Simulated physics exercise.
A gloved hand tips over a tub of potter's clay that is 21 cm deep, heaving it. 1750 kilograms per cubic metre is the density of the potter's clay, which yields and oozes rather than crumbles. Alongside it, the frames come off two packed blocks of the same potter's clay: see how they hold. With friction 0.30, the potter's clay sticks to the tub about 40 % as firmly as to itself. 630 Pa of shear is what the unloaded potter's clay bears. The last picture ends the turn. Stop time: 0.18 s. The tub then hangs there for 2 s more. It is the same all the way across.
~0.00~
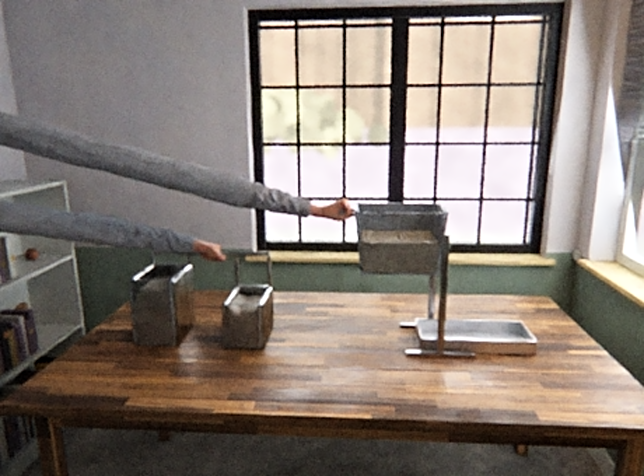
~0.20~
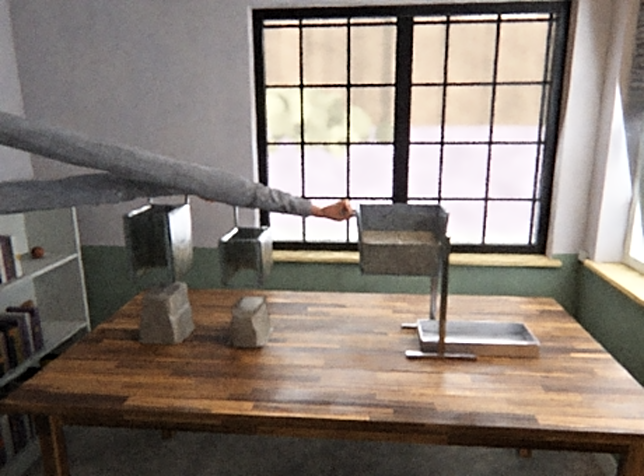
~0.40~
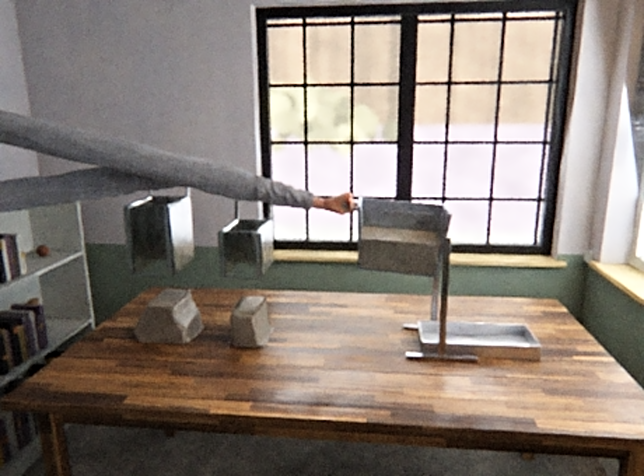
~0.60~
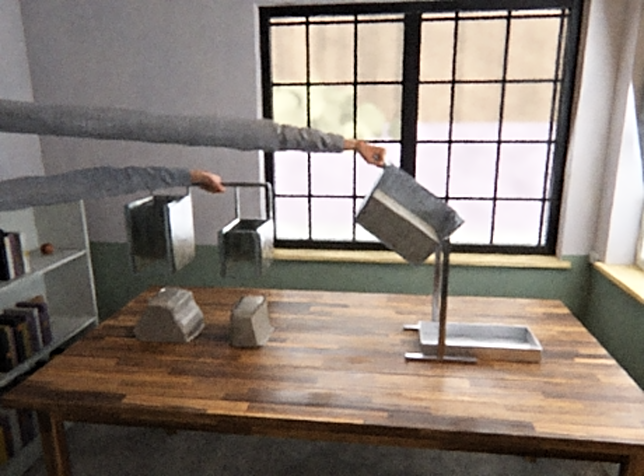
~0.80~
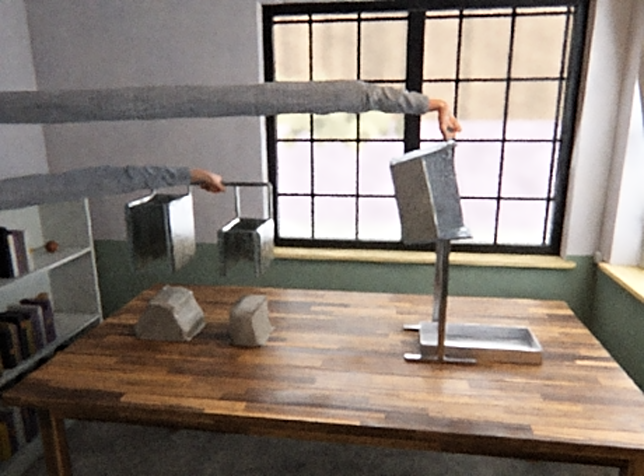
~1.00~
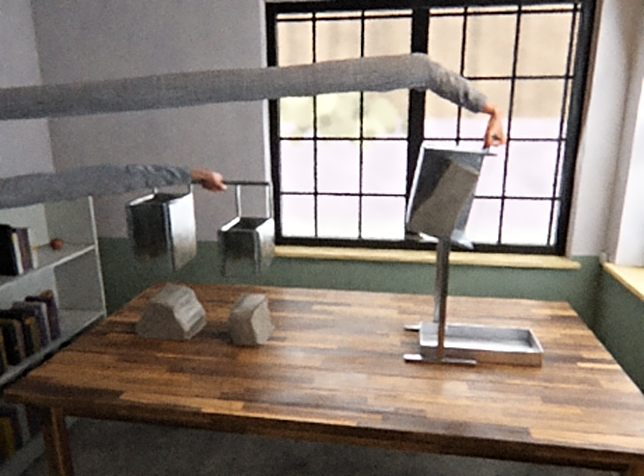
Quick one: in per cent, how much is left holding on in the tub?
Expect around 32 %.
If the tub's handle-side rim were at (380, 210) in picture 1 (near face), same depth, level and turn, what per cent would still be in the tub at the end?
Then near 45 % stays in the tub.
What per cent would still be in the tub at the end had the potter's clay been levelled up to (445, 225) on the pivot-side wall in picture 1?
Then about 30 %.
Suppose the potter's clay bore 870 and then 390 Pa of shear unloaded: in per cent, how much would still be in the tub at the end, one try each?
In that order: 40 %, 30 %.
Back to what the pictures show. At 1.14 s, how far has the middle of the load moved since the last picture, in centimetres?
Some 11 cm.
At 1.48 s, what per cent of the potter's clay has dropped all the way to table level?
About 50 %.
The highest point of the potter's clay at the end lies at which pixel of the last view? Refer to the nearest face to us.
Looking at the last picture, I'd put it at about (435, 212).
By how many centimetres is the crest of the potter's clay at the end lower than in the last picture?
16 cm or so.
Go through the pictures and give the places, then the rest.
In the first picture, handle-side rim at (358, 212), tilt 0 degrees; crest of the potter's clay at (424, 243); block heights 22 cm, 14 cm (left to right).
In the second picture, handle-side rim at (358, 213), tilt 0 degrees; crest of the potter's clay at (425, 244); block heights 19 cm, 14 cm (left to right).
In the third picture, handle-side rim at (360, 207), tilt 4 degrees; crest of the potter's clay at (365, 238); block heights 16 cm, 14 cm (left to right).
In the fourth picture, handle-side rim at (391, 167), tilt 36 degrees; crest of the potter's clay at (376, 197); block heights 16 cm, 14 cm (left to right).
In the fifth picture, handle-side rim at (457, 147), tilt 77 degrees; crest of the potter's clay at (420, 160); block heights 16 cm, 14 cm (left to right).
In the sixth picture, handle-side rim at (496, 157), tilt 100 degrees; crest of the potter's clay at (450, 164); block heights 16 cm, 14 cm (left to right).
After 1.14 s, the tub is at 100 degrees and holds 64 %.
After 1.31 s, the tub is at 100 degrees and holds 43 %.
After 1.48 s, the tub is at 100 degrees and holds 35 %.
After 1.65 s, the tub is at 100 degrees and holds 32 %.
After 3.00 s, the tub is at 100 degrees and holds 32 %.
